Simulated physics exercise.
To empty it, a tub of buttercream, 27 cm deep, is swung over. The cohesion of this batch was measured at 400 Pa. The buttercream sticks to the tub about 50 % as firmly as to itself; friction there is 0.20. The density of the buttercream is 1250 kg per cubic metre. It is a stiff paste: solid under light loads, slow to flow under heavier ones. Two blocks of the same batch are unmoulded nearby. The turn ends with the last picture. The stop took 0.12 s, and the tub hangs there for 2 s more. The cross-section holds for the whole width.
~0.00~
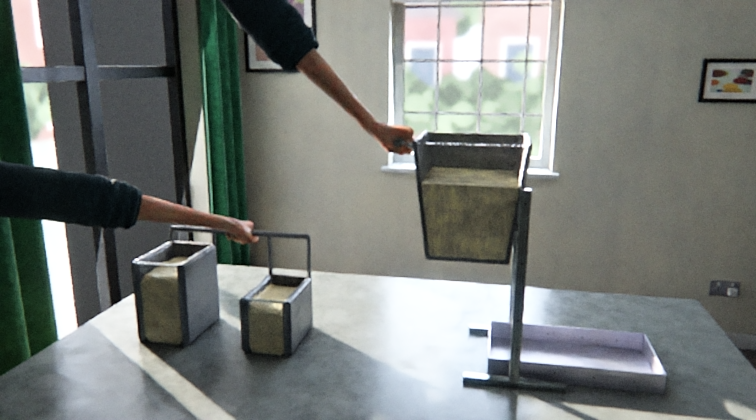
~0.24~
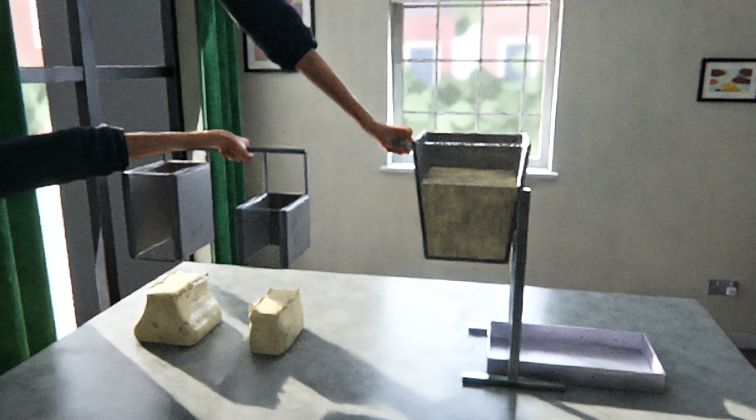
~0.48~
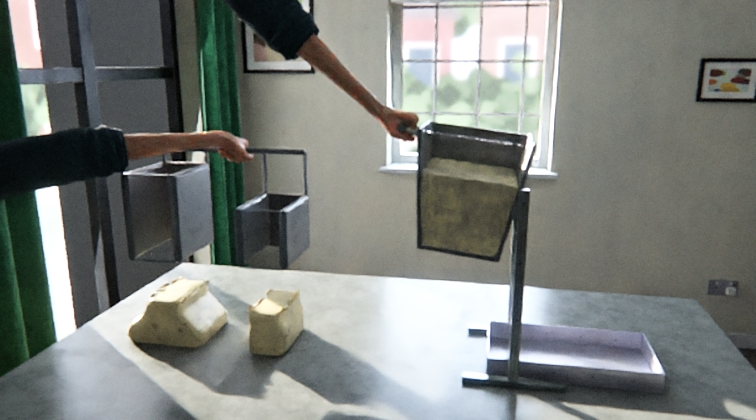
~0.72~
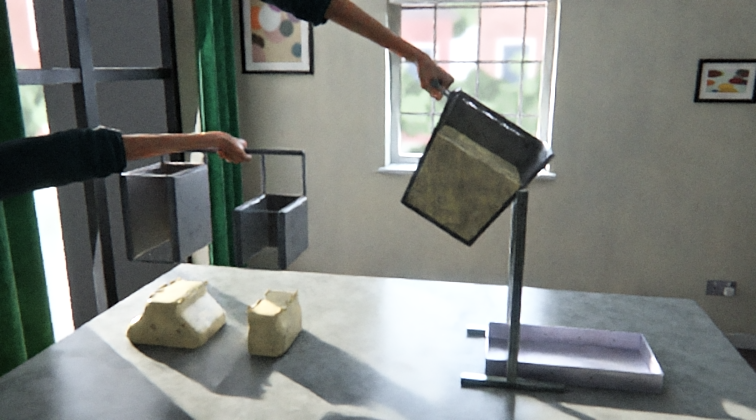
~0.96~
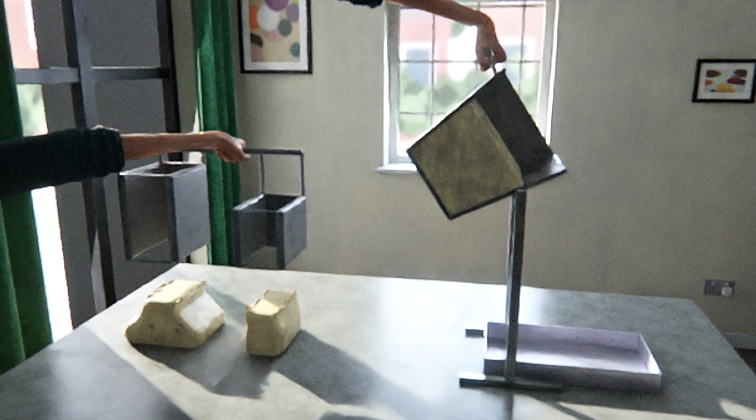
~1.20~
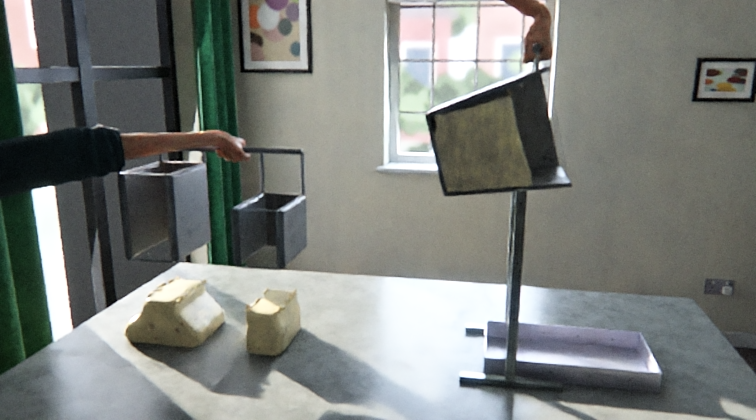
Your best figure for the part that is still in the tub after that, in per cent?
It comes to some 100 %.
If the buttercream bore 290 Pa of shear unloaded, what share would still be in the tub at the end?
In that case some 85 per cent.
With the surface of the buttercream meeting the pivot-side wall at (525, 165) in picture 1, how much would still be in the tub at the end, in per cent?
Then about 85 %.
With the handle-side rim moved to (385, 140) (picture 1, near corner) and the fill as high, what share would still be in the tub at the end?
Then about 70 %.
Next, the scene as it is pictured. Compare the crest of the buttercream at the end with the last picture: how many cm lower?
Roughly 4 cm.
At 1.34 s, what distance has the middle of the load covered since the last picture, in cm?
Some 2 cm.
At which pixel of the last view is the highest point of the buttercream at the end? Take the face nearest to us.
Around (530, 117).
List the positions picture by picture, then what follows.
The first frame shows handle-side rim at (417, 142), tilt 0 degrees; crest of the buttercream at (518, 186); block heights 19 cm, 12 cm (left to right).
The second frame shows handle-side rim at (415, 142), tilt 0 degrees; crest of the buttercream at (517, 186); block heights 14 cm, 12 cm (left to right).
The third frame shows handle-side rim at (421, 130), tilt 7 degrees; crest of the buttercream at (426, 173); block heights 12 cm, 12 cm (left to right).
The fourth frame shows handle-side rim at (455, 94), tilt 31 degrees; crest of the buttercream at (441, 136); block heights 12 cm, 12 cm (left to right).
The fifth frame shows handle-side rim at (506, 72), tilt 57 degrees; crest of the buttercream at (468, 105); block heights 12 cm, 12 cm (left to right).
The sixth frame shows handle-side rim at (549, 71), tilt 76 degrees; crest of the buttercream at (510, 96); block heights 12 cm, 12 cm (left to right).
After 1.34 s, the tub is at 76 degrees and holds 100 %.
After 1.51 s, the tub is at 76 degrees and holds 100 %.
After 1.68 s, the tub is at 76 degrees and holds 100 %.
After 1.85 s, the tub is at 76 degrees and holds 100 %.
After 3.20 s, the tub is at 76 degrees and holds 100 %.
